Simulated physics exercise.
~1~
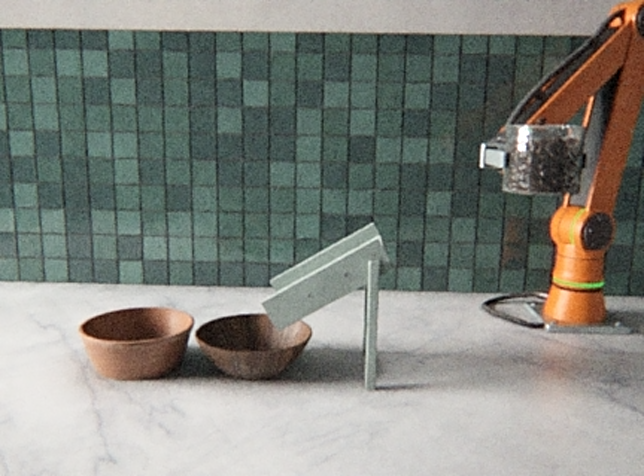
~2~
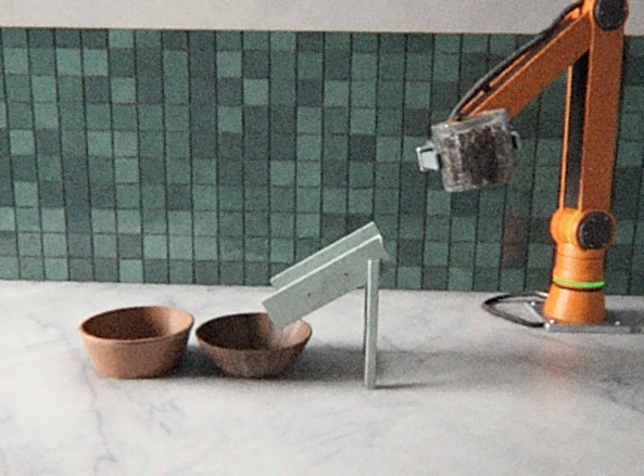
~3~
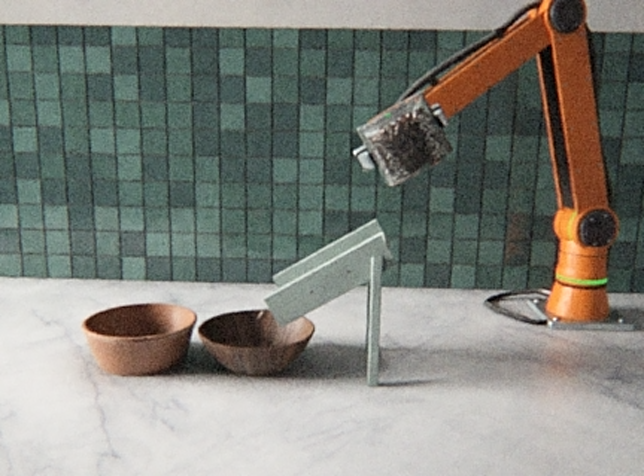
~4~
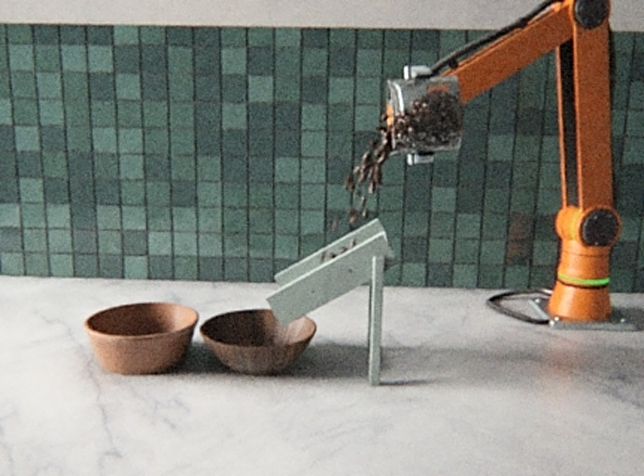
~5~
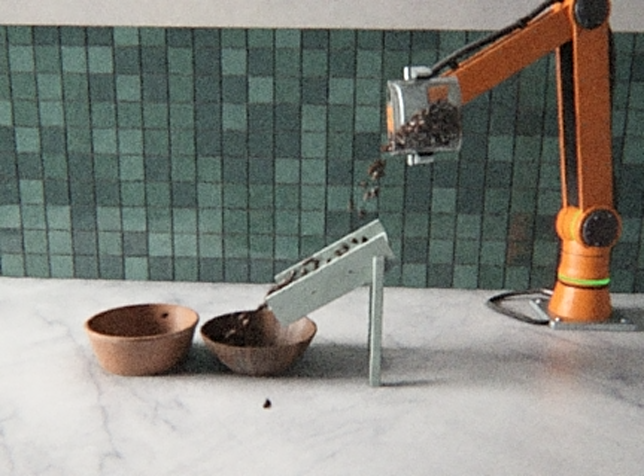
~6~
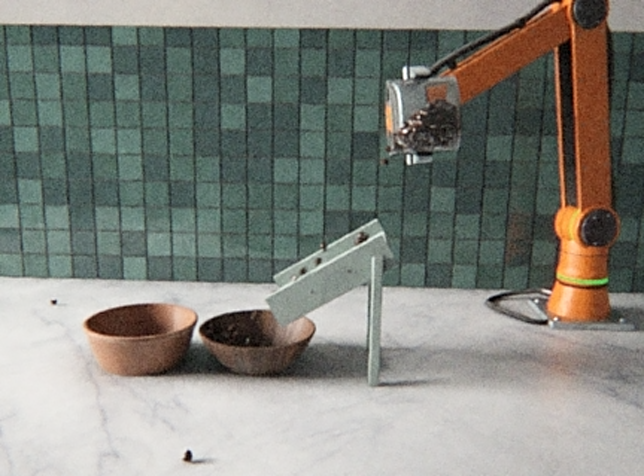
We see an orange robot arm move a clear cup of dark beans left and tip it over a pale green chute, sending some sliding into the nearer of two brown bowls, while a few scatter on the marble surface and many stay in the cup.
